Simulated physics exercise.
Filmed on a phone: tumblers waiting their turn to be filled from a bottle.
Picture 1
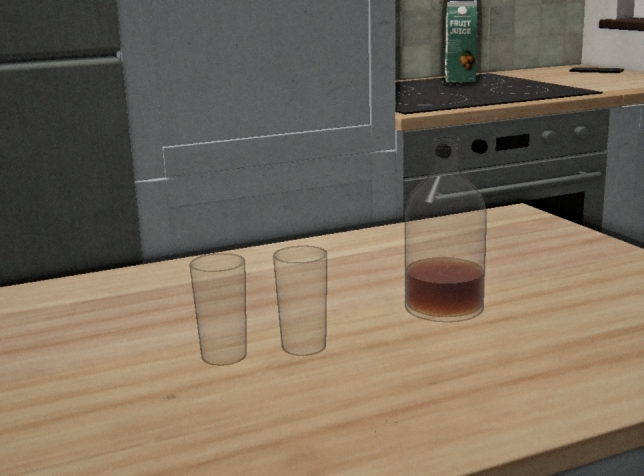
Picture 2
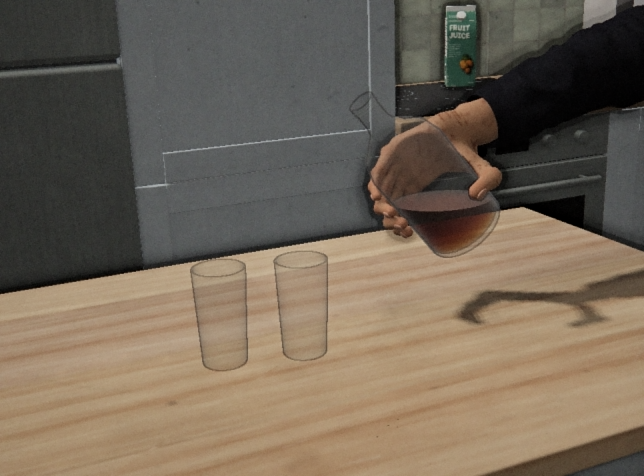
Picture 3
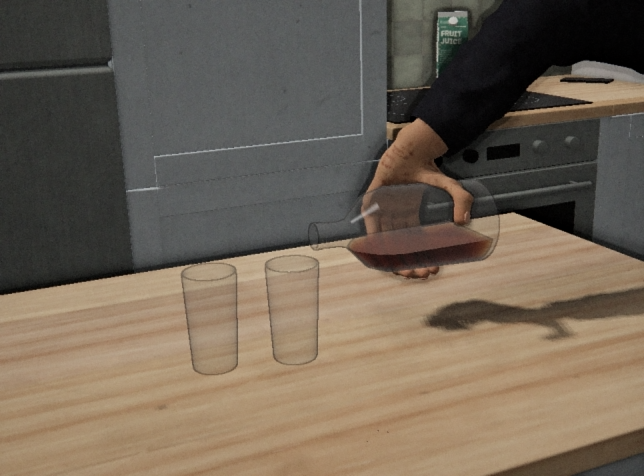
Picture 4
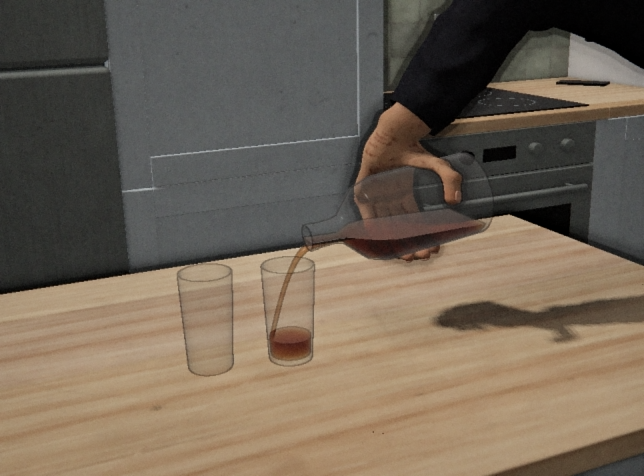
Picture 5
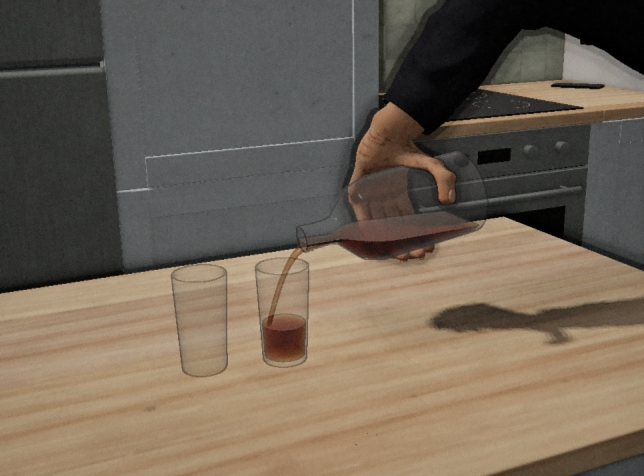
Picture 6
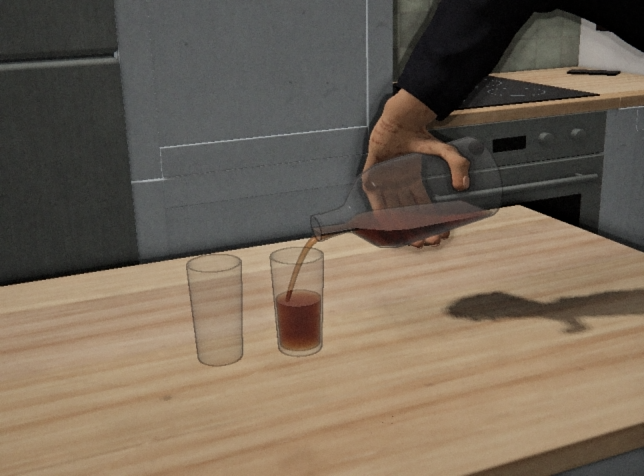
On a wooden kitchen table, a hand lifted a clear bottle of reddish-brown liquid, tilted it to the left, and poured a steady stream into the nearer of two empty glasses, filling it about halfway.
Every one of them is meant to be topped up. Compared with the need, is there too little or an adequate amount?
There is too little.
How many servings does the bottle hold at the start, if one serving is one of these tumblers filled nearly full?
About 1.5.
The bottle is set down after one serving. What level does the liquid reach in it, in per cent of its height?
Roughly 10 %.
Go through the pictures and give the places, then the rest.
In the first frame, at the start; bottle (446, 223) about a quarter full; two tumblers, the last at (220, 307).
In the second frame, a hand has the bottle; bottle (414, 165) tipped 40° with all of its load; the first is empty.
In the third frame, the bottle is tipped; bottle (396, 228) tipped 85° with all of its load; two tumblers, the last at (212, 317).
In the fourth frame, the stream is running; bottle (389, 215) tipped 95° with nearly all of its load; the first is about a quarter full.
In the fifth frame, the stream is running; bottle (383, 215) tipped 100° with about three quarters of its load; two tumblers, the last at (201, 318).
In the sixth frame, the stream is running; bottle (397, 203) tipped 100° with about two thirds of its load; the first is about half full.
Shortly, the first is about two thirds full.
Then, the first is done and the bottle has about a third of its load.
At the finish, the bottle is empty with one filled and the next at about two thirds of a serving.
